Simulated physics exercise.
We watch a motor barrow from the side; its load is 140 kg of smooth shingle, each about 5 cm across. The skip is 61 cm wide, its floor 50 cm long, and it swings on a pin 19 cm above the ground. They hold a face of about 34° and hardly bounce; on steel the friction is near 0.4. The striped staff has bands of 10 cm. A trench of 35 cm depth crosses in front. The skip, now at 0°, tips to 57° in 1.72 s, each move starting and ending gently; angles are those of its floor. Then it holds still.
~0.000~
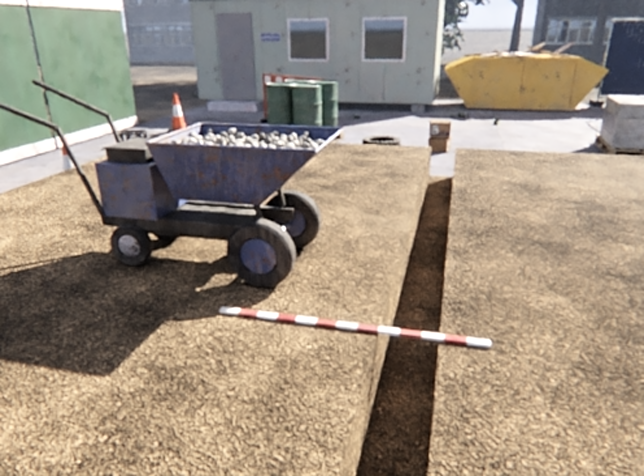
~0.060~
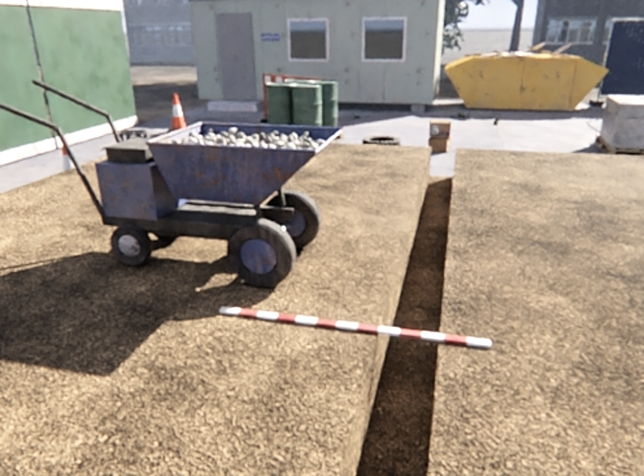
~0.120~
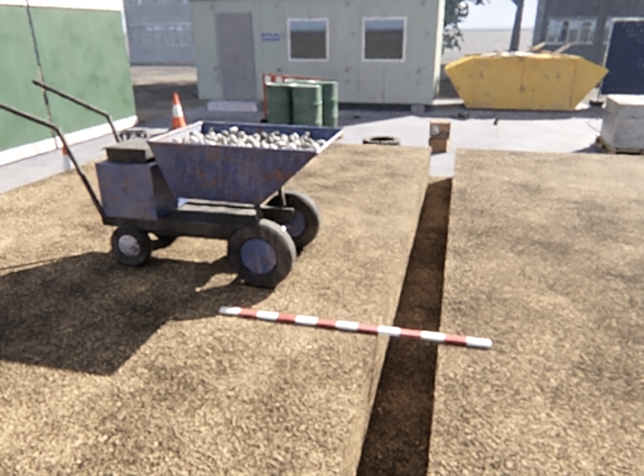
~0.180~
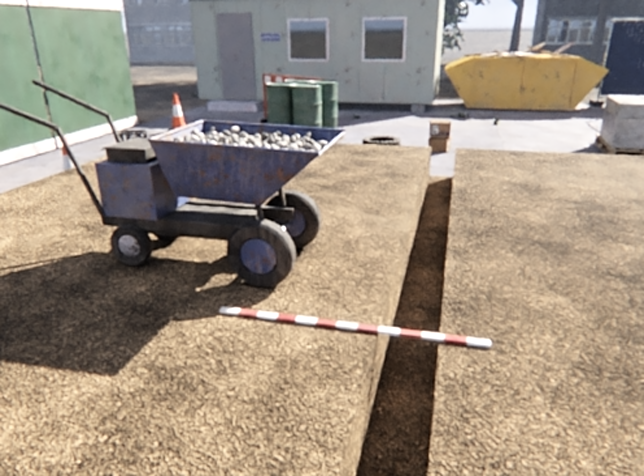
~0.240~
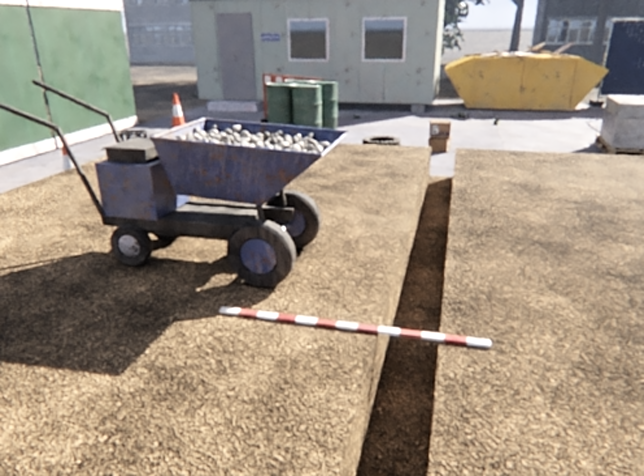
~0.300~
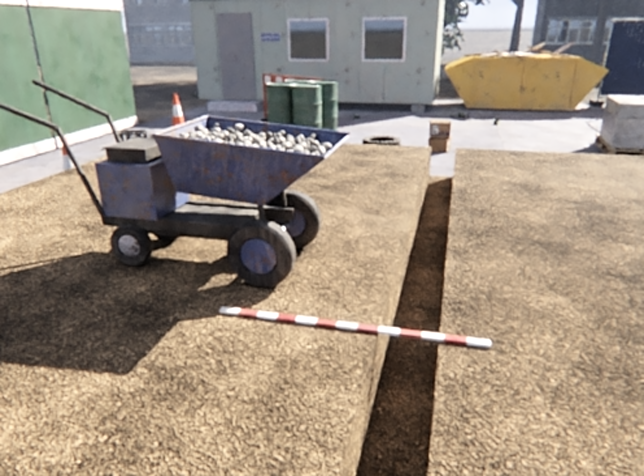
In the video, a small blue wheeled barrow loaded with pale stones stands on gravelly ground beside a narrow trench and a red-and-white striped staff. Its skip slowly tilts slightly toward the right while the wheels stay still.
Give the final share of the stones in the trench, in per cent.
Close to 91 in a hundred.
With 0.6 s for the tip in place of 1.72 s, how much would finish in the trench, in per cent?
In that case some 65 per cent.
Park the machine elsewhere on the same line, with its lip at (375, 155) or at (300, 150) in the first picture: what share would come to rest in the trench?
About 25 and 95 per cent.
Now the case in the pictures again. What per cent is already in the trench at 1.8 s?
Some 35 per cent.
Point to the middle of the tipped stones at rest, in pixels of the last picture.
Their middle is at about (420, 314).
After 1.3 s the floor is at 48°; 100 % in the skip; the foremost stones are at (385, 221).
After 1.8 s the floor is at 57°; 65 % in the skip, 1 % short of the trench, 33 % in the trench, 2 % past the trench; the foremost stones are at (467, 282).
After 2.2 s the floor is at 57°; 35 % in the skip, 1 % short of the trench, 56 % in the trench, 9 % past the trench; the foremost stones are at (531, 279).
After 4.1 s the floor is at 57°; 0 % in the skip, 91 % in the trench, 9 % past the trench; the foremost stones are at (573, 279).
